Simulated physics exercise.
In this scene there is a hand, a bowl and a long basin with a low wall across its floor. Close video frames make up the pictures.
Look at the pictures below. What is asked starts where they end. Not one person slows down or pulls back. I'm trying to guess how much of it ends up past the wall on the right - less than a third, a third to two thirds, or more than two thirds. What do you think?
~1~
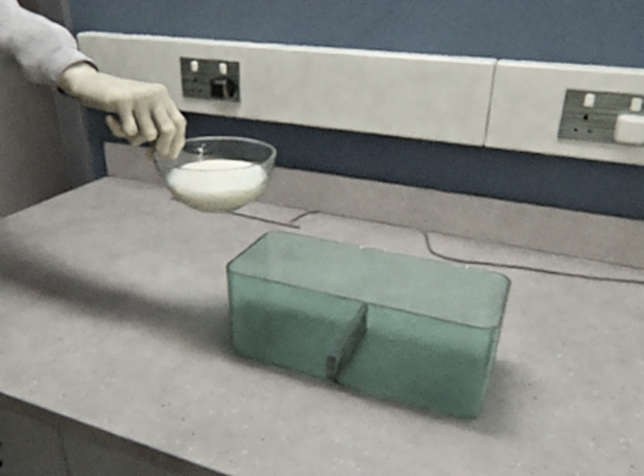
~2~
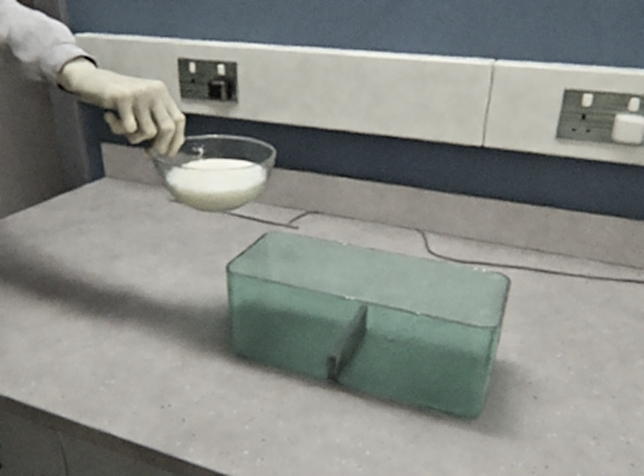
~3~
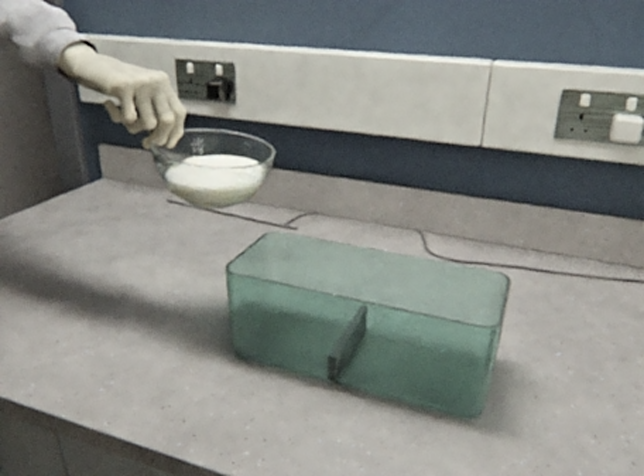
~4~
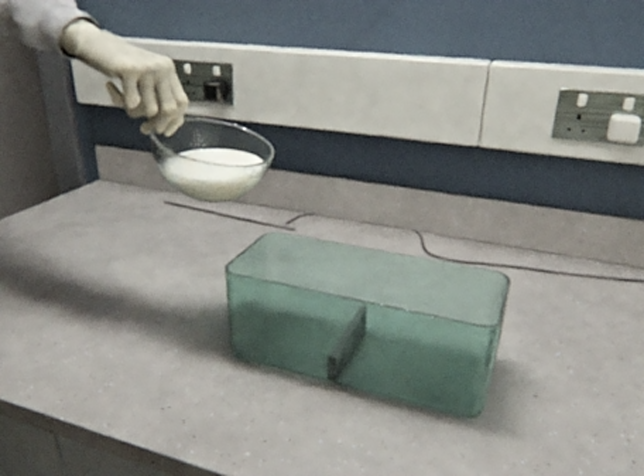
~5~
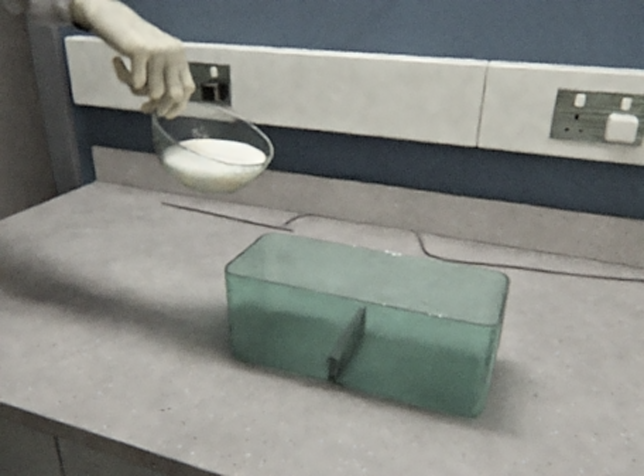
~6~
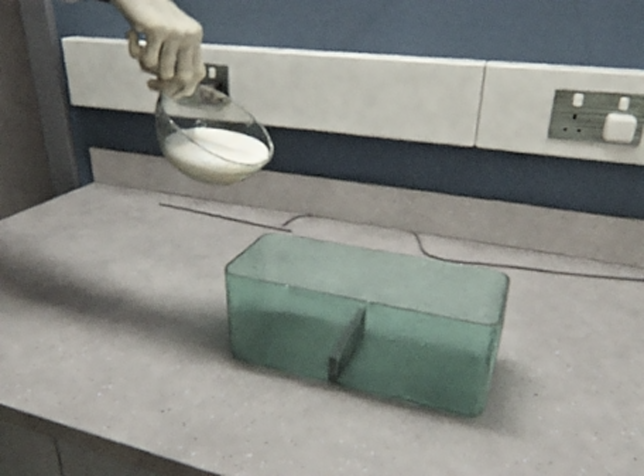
The share right of the wall is the middle band, one third to two thirds.
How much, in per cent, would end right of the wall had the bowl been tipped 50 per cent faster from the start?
Result: Roughly 55 %.
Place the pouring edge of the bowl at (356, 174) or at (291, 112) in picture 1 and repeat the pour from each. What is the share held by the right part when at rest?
First try 80 %, second try 80 %.
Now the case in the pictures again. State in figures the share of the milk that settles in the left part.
That share comes out near 45 percent.
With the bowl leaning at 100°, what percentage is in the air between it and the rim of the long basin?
Share out of both vessels: Approx. 70 %.
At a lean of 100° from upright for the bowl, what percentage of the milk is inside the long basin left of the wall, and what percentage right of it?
The left part gets 15 percent; the right part gets 0 percent.
A moment on, the bowl is tipped right over and 15 per cent is still to pour, 17 is left of the wall and 0 right of it.
Next, the bowl is tipped right over and 0 per cent is still to pour, 42 is left of the wall and 57 right of it.
Then the bowl is tipped right over and 0 per cent is still to pour, 44 is left of the wall and 54 right of it.
Later the bowl is tipped right over and 0 per cent is still to pour, 44 is left of the wall and 53 right of it.
At rest 44 per cent lies left of the wall, 54 right of it and 2 outside.
